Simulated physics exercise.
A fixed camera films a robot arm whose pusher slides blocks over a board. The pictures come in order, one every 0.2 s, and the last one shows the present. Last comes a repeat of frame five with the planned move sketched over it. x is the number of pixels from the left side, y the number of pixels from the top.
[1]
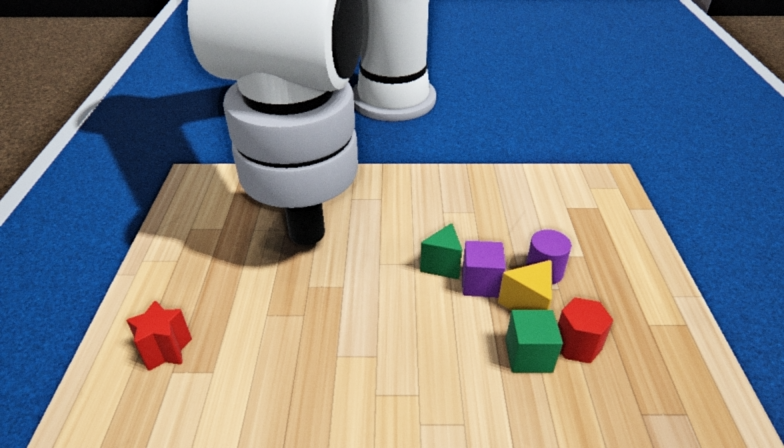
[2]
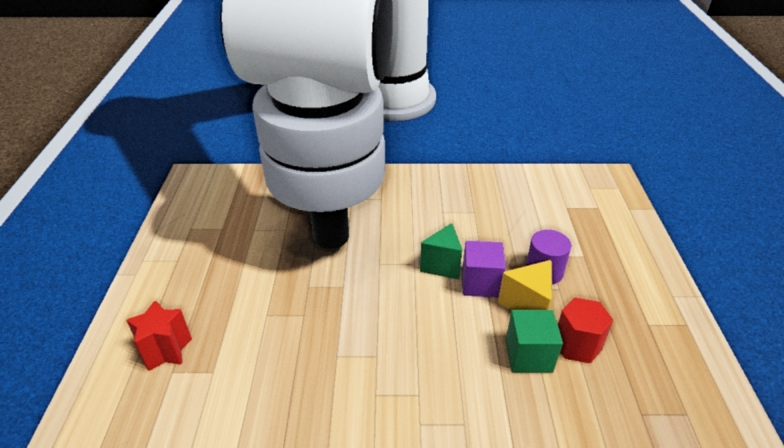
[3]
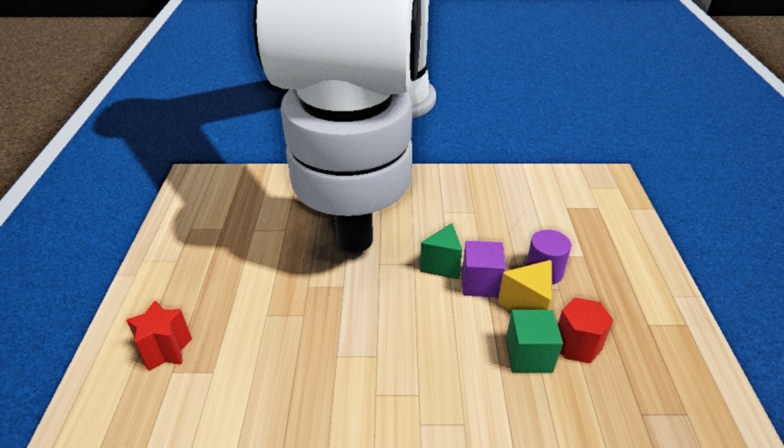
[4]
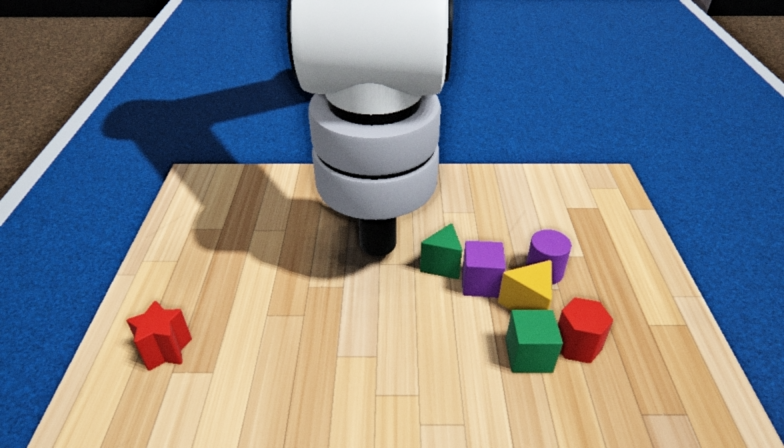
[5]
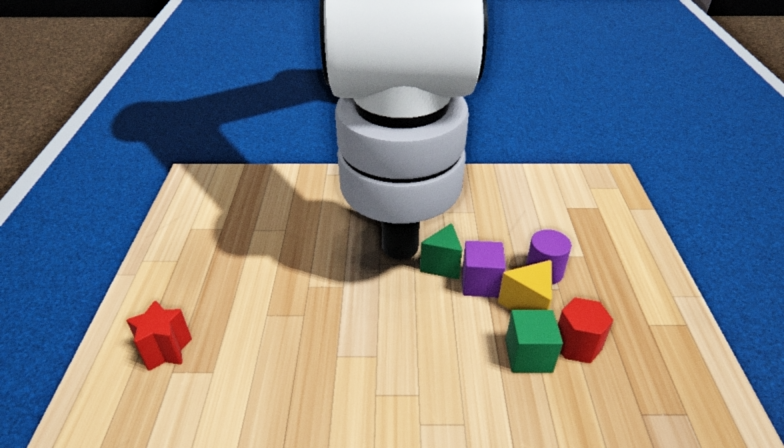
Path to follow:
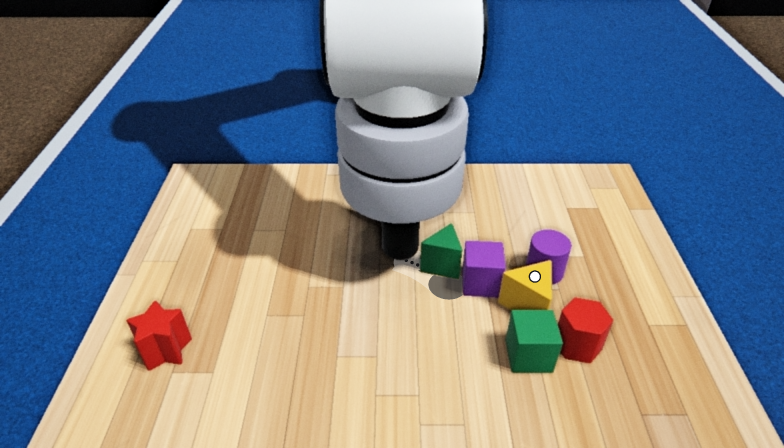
A white and grey robot arm moved its black tip steadily right across the wooden board, coming up beside the green triangular block, while the colourful blocks and the red star stayed still.
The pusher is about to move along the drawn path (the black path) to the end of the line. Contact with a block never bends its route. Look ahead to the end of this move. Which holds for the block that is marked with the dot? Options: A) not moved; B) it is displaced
The correct letter is A.
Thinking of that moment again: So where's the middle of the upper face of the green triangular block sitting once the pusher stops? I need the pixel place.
My best guess is (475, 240).
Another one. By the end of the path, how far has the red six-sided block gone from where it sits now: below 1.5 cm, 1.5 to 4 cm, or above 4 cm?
My answer is that it shifts under 1.5 cm.
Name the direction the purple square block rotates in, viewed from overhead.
If we look at it from overhead, the purple square block pivots clockwise.
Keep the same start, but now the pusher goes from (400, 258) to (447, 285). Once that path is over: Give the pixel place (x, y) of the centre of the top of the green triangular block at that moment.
In the picture, it is at (473, 240).
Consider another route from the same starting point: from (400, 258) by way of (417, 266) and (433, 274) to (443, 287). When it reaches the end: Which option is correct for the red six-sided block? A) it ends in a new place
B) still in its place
B.
Drawn move, from (400, 258) via (426, 269), ending at (448, 285); the dot is on the yellow triangular block.
The first path, step by step. Halfway along, pusher (427, 260); green triangular block (460, 240), turned 40° anticlockwise; purple square block (499, 252), turned 30° clockwise.
At the end, pusher (449, 275); green triangular block (475, 240), turned 70° anticlockwise; purple square block (505, 252), turned 30° clockwise; yellow triangular block still; red six-sided block still.
